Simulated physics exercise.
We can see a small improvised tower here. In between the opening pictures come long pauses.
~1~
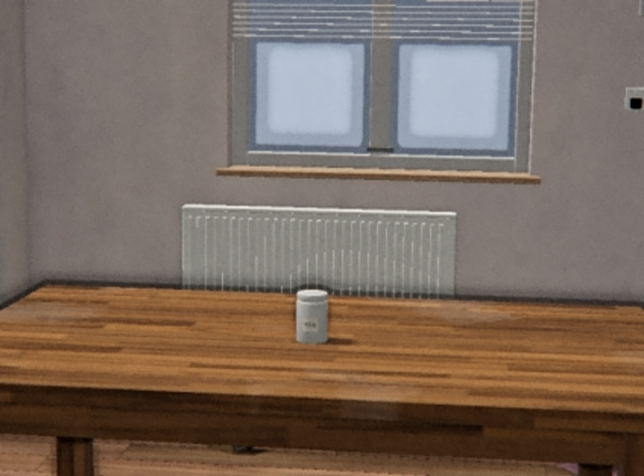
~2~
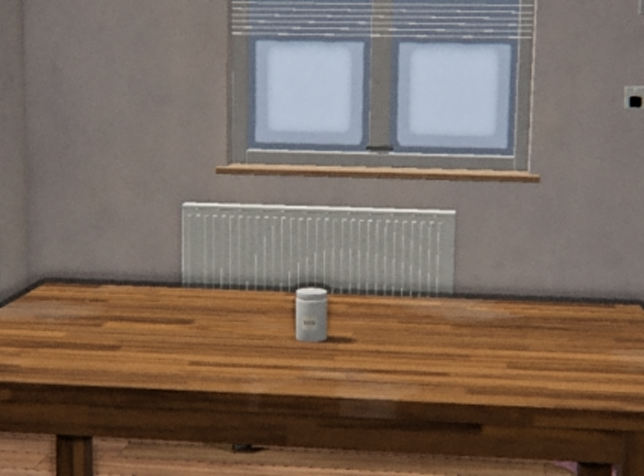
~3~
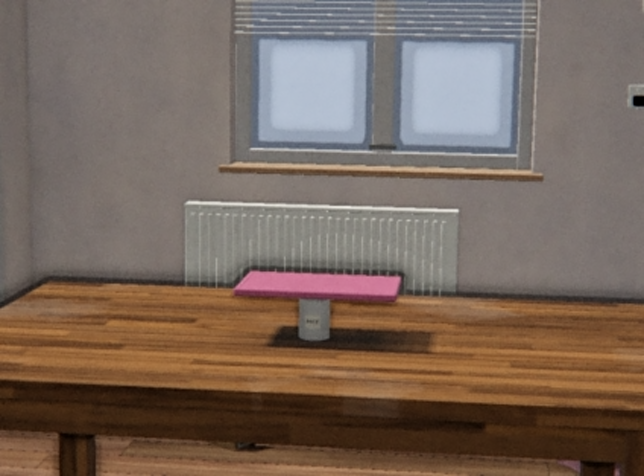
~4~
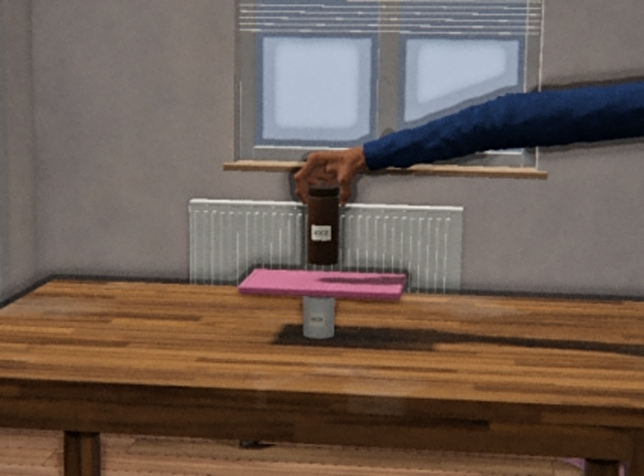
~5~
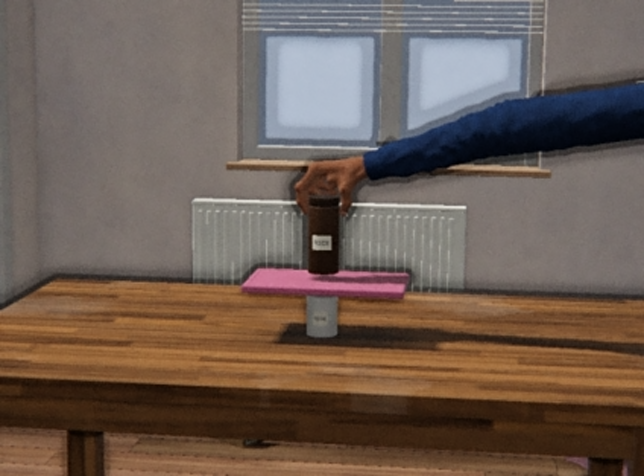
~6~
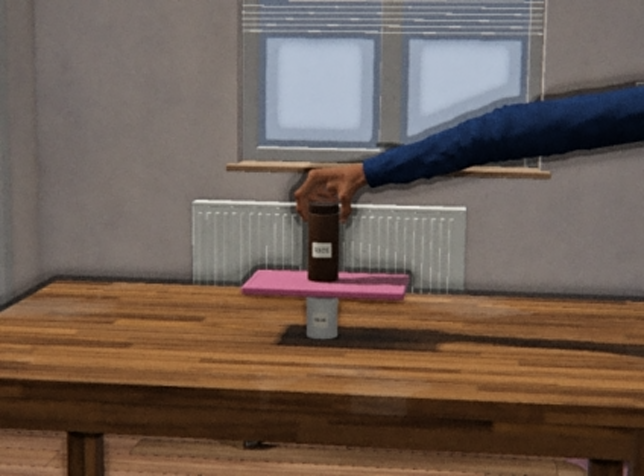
A hand lowers a brown jar onto a pink board that appears atop a white jar.
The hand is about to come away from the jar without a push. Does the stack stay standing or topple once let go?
It stays standing.
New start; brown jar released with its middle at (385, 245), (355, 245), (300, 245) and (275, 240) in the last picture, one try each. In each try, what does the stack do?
The first time it collapses, the second time it collapses, the third time it stays standing, and the fourth time it collapses.
Then, 0.20 s on from there, no change.
Then, 0.50 s on from there, brown jar resting near (324, 243).
In the end, all 3 unmoved. At the end, from the last picture's camera, brown jar near (324, 243). The stack stays up.
